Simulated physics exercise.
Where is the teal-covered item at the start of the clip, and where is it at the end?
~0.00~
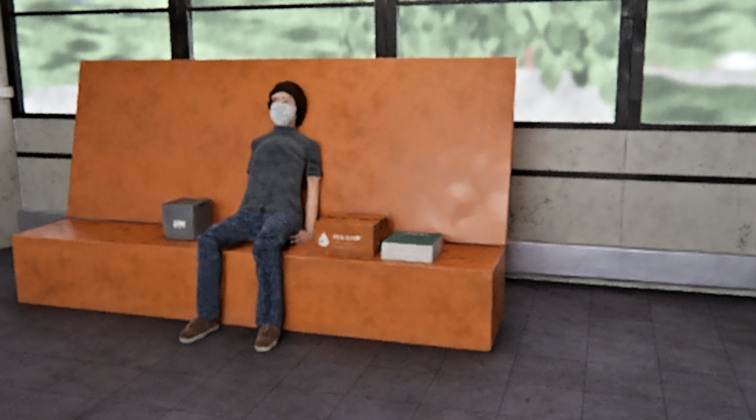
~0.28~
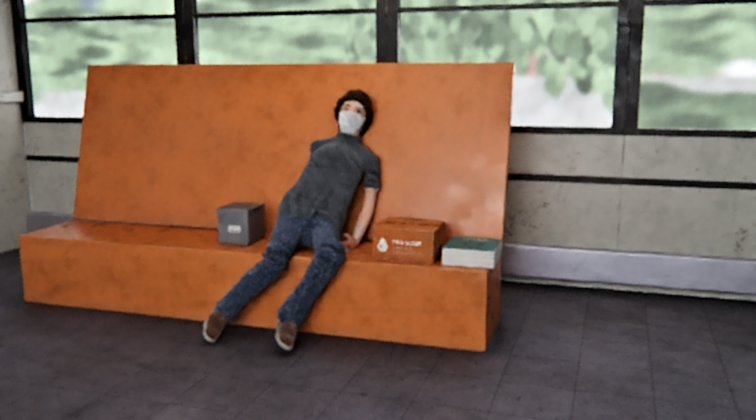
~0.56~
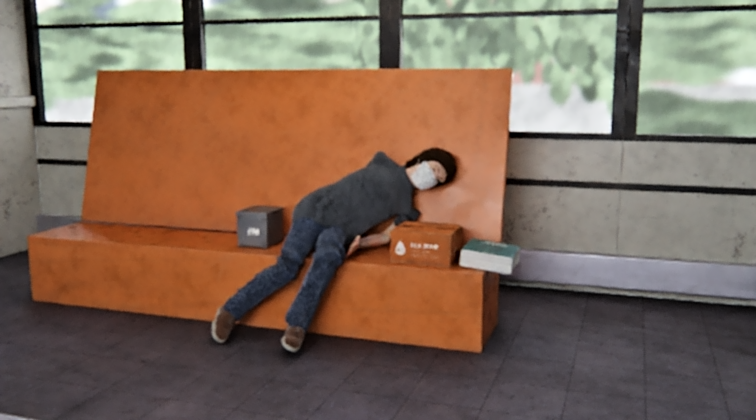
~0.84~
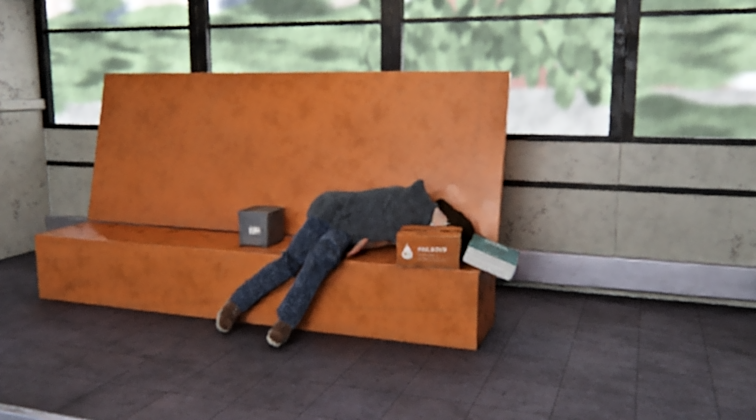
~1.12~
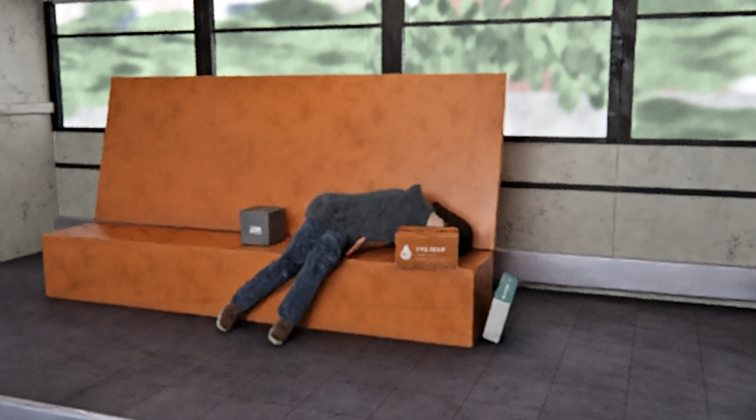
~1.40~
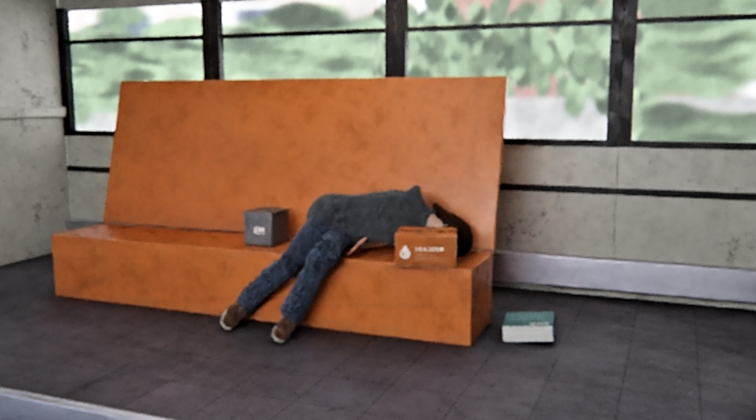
At the start it rests on the orange bench, to the right of the orange carton. By the end it lies on the dark floor just beyond the bench's right end.
